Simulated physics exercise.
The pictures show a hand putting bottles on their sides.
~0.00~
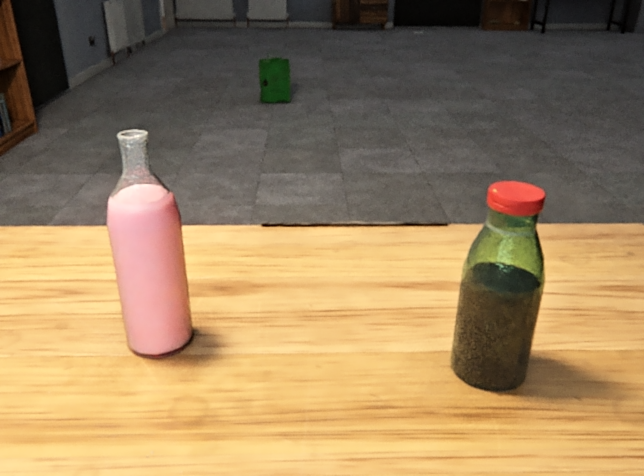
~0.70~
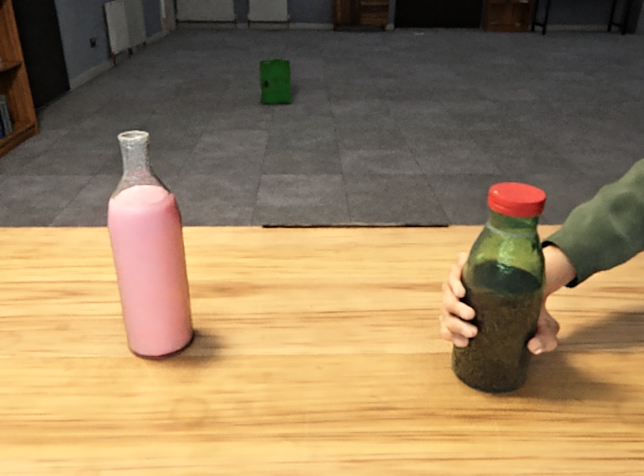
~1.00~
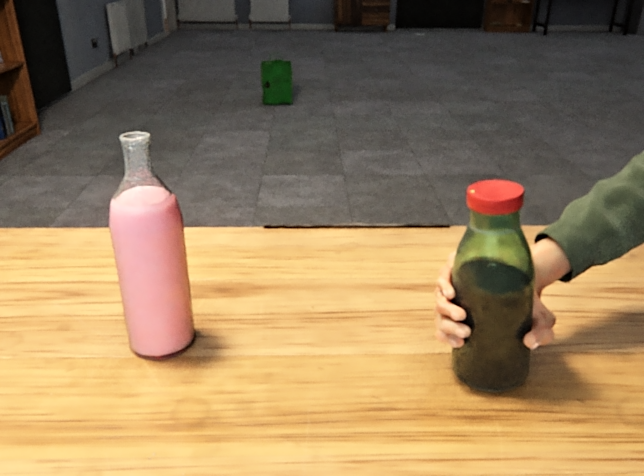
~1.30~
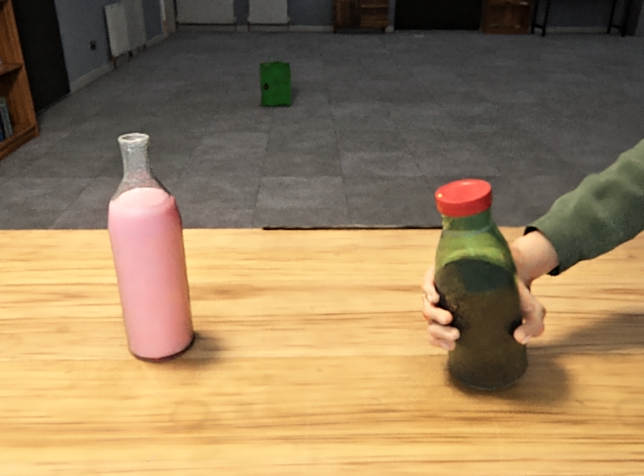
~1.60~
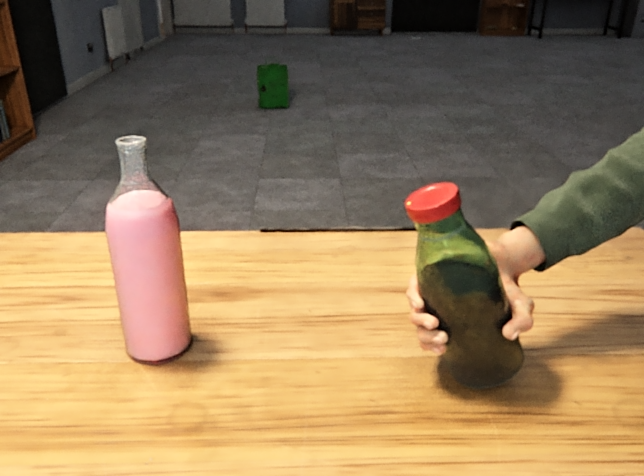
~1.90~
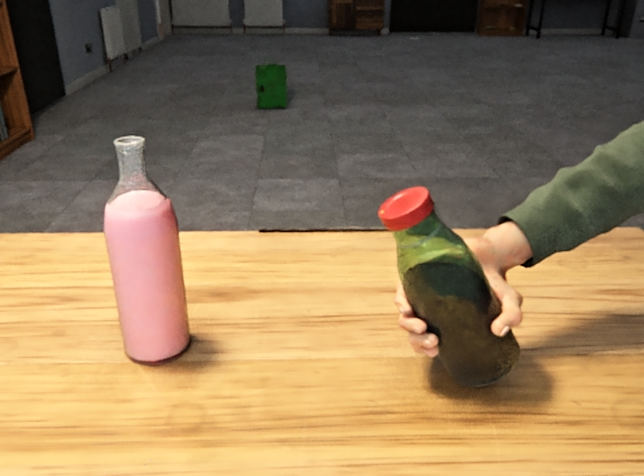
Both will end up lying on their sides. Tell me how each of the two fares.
Left: It leaks. Right: It keeps it in.
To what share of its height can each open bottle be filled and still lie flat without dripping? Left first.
In turn 26 and 14 per cent.
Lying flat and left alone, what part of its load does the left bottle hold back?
Some 35 per cent.
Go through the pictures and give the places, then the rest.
Both stand upright; right bottle (501, 284) about half full, capped; left bottle (147, 242) about three quarters full, open, in the first picture.
A hand takes the right bottle; right bottle about half full, surface at (503, 282); left bottle about three quarters full, surface at (141, 197), in the second picture.
The right bottle is going over; right bottle (492, 283) about half full; left bottle (149, 244) about three quarters full, in the third picture.
The right bottle is going over; right bottle about half full, surface at (476, 278); left bottle about three quarters full, surface at (142, 199), in the fourth picture.
The right bottle is going over; right bottle (460, 284) tipped 20°; left bottle (146, 248) about three quarters full, in the fifth picture.
The right bottle is going over; right bottle (446, 285) tipped 30°, capped; left bottle about three quarters full, surface at (138, 202), open, in the sixth picture.
After 2.6 s, the right bottle is nearly down; right bottle, nothing comes out.
After 3.6 s, the right bottle lies flat; right bottle, nothing comes out.
After 6.5 s, both lie flat; right bottle, nothing comes out; left bottle, it is running out of the neck.
